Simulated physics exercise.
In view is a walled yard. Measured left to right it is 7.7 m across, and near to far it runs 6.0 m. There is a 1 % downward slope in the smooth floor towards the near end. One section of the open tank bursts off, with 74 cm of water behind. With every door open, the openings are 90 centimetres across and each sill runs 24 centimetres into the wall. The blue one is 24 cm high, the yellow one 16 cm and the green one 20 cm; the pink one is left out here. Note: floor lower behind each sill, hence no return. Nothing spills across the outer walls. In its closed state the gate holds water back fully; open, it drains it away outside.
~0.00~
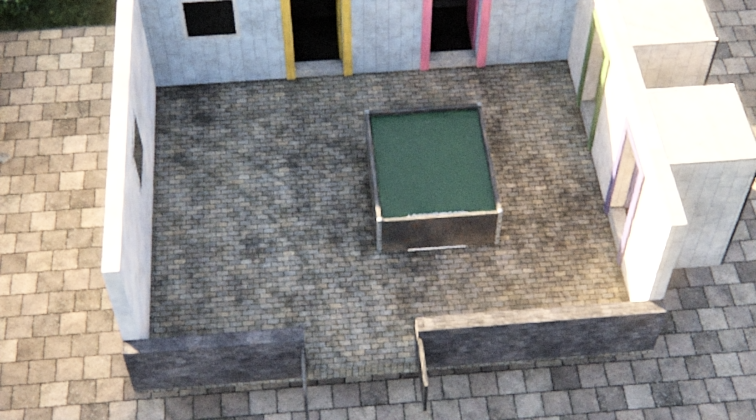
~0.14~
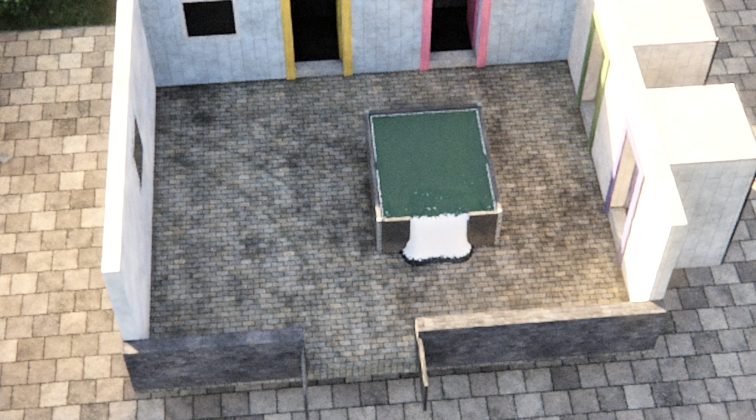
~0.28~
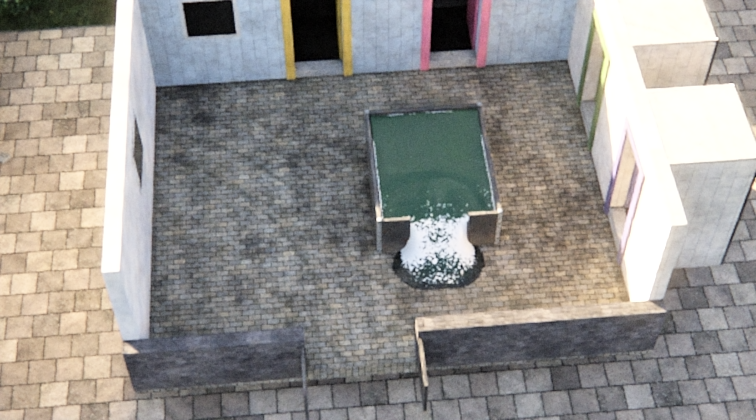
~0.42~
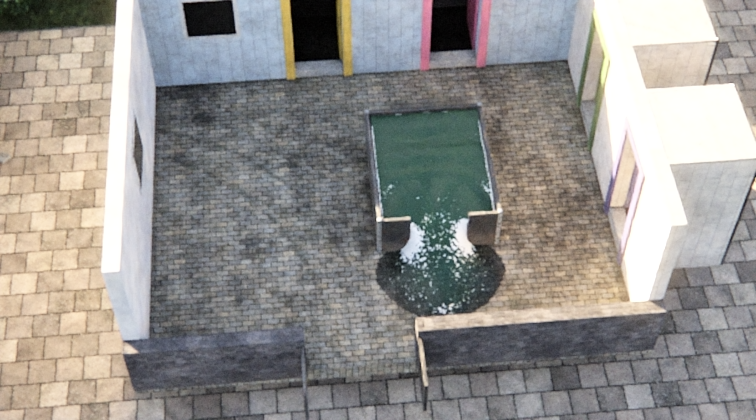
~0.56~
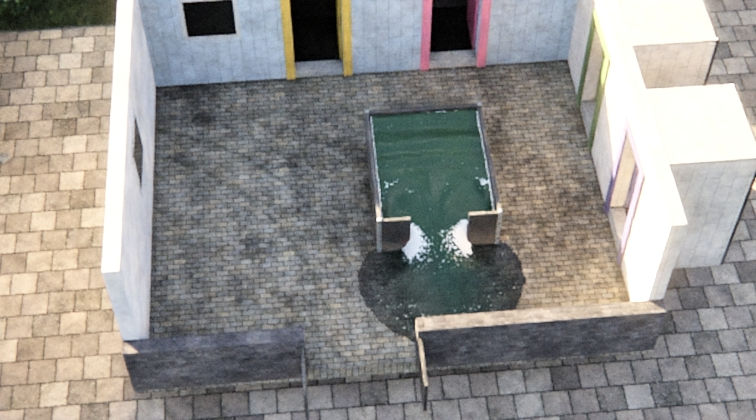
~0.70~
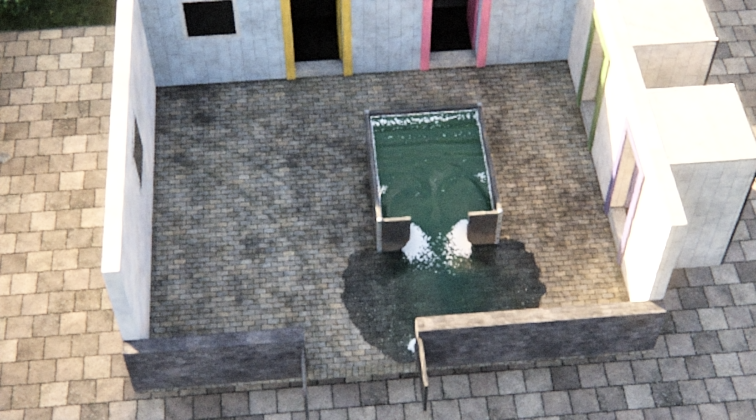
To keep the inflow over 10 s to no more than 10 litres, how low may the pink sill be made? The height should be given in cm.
No lower than about 7.5 cm.
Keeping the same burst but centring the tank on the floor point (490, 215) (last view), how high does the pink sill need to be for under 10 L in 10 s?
At least roughly 5.5 cm high.
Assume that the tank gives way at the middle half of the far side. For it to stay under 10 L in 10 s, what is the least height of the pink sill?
Near 33 cm.
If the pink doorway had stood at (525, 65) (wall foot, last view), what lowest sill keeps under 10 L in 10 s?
Roughly 10.0 cm, give or take.
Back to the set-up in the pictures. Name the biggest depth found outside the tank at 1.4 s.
44 cm.
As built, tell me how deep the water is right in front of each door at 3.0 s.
In cm: Pink 0, blue 12, yellow 0, green 0.
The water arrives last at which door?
I'd say the yellow door.
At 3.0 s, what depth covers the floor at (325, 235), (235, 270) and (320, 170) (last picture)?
Around 0 cm, 0 cm and 0 cm.
After 1.4 s water covers 15 % of the floor, deepest (44 cm) near (448, 335); it has not reached the pink door.
After 3.0 s water covers 25 % of the floor, deepest (34 cm) near (619, 332); it has not reached the pink door.
After 10.0 s water covers 90 % of the floor, deepest (12 cm) near (630, 331); 6 cm at the pink door, 0 litres in over its 19 cm sill.
At the pink door as built, the water arrived by 4.9 s and peaked near 11 cm at 5.6 s.
Run again over the same 10 s with other heights there, 17 litres in over 6.5 cm, 4 litres over 8.5 cm. The limit of 10 litres is kept from about 7.5 cm up.
